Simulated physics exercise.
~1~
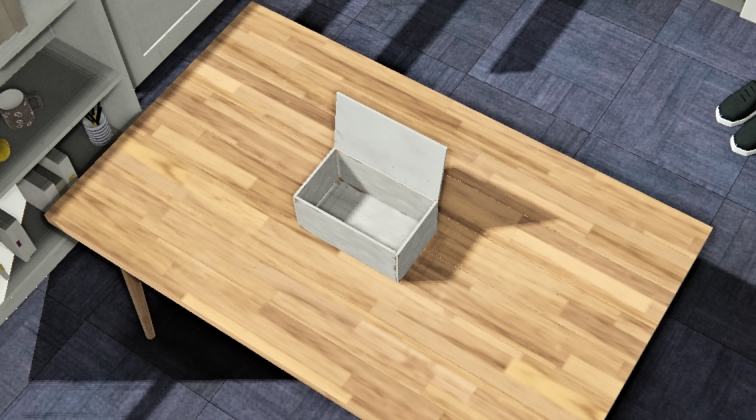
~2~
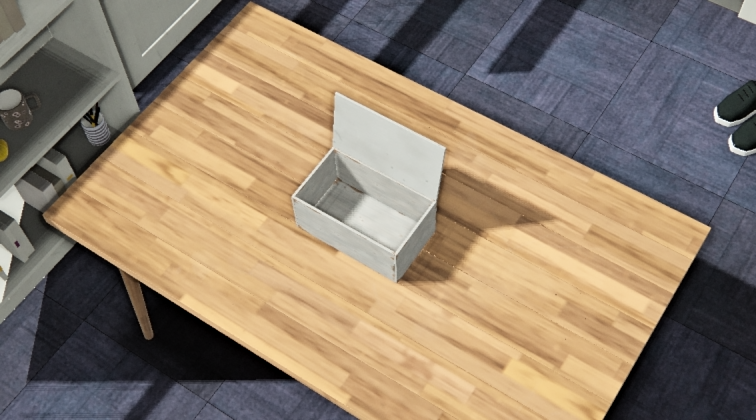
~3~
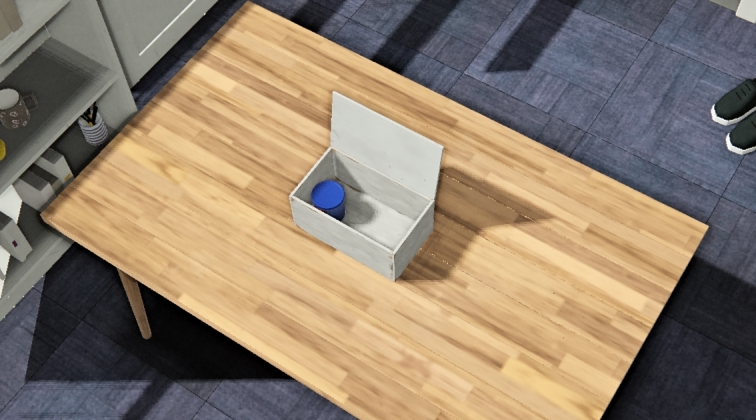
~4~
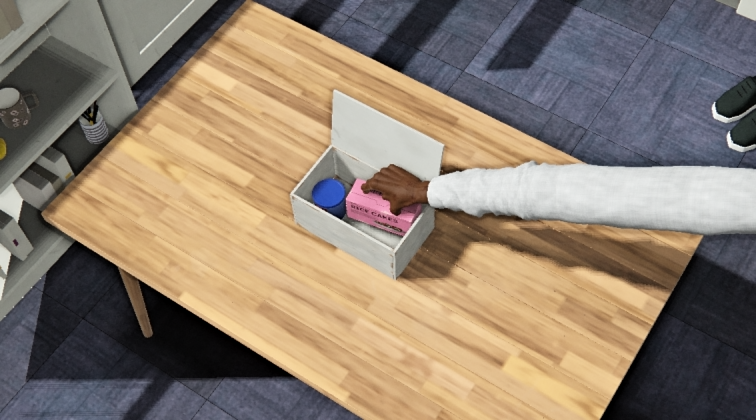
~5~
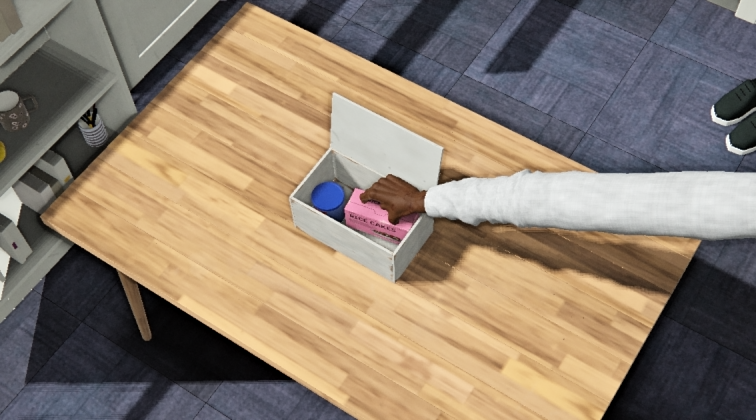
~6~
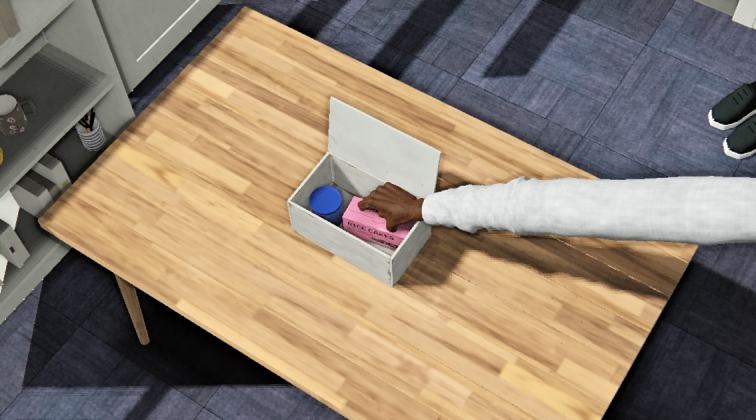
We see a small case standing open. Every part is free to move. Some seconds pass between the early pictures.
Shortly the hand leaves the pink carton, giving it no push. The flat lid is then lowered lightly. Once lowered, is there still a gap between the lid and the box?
The lid is going to finish down.
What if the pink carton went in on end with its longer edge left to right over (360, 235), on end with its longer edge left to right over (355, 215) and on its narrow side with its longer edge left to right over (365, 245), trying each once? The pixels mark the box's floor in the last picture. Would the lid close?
First try: It gets propped open; second try: It comes fully down; third try: It comes fully down.
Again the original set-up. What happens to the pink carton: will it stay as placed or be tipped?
Simply put, the pink carton remains unturned.
Then, 1.40 s after the last picture, lid 72° above the rim.
Then, 2.10 s after the last picture, lid 28° above the rim.
At rest, lid shut; both in place. Seen from the same camera at the end, pink carton near (380, 226).
